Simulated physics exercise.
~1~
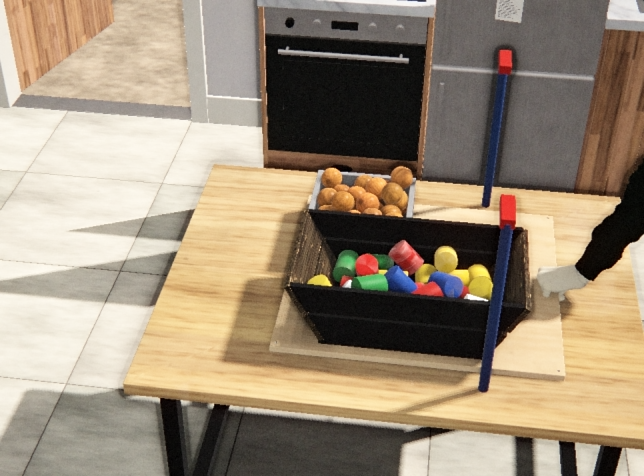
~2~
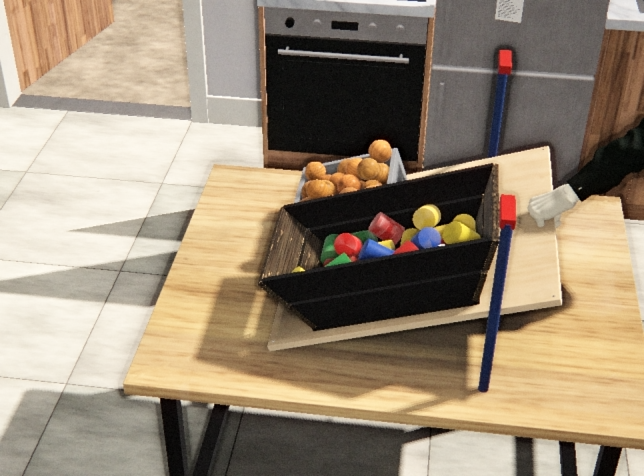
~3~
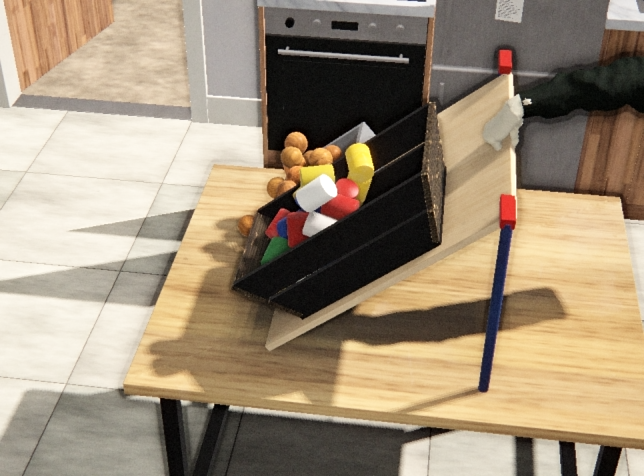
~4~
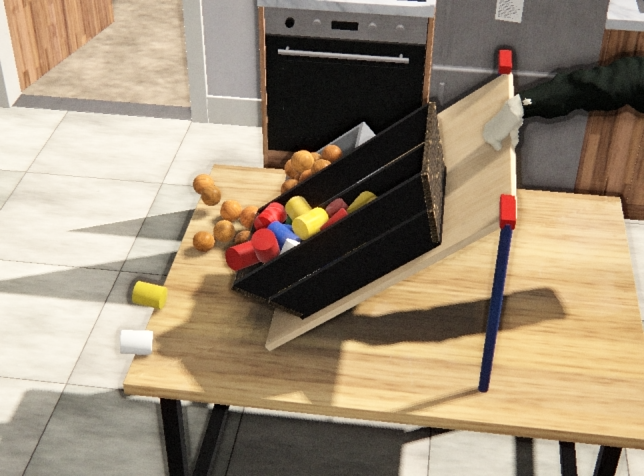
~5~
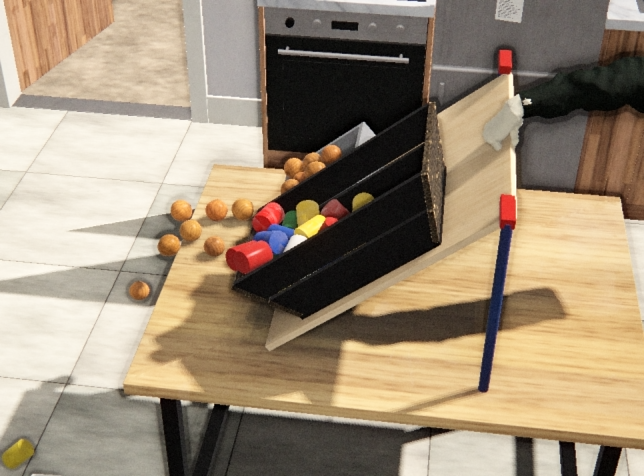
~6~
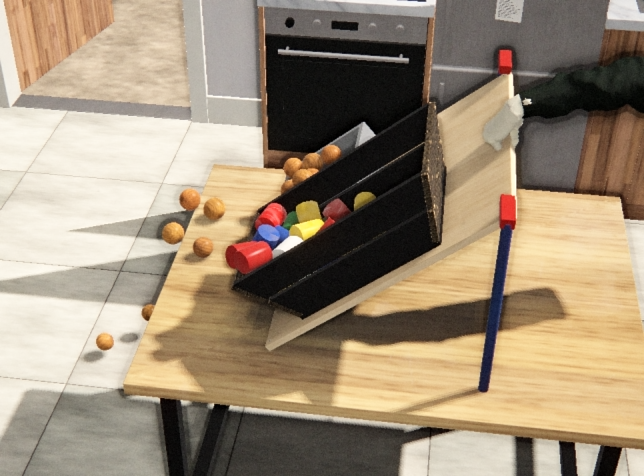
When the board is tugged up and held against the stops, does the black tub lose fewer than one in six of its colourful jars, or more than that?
It loses fewer than one in six of them. A yellow jar and a white one fly out to the left, while the rest stay piled in the tilted black tub.
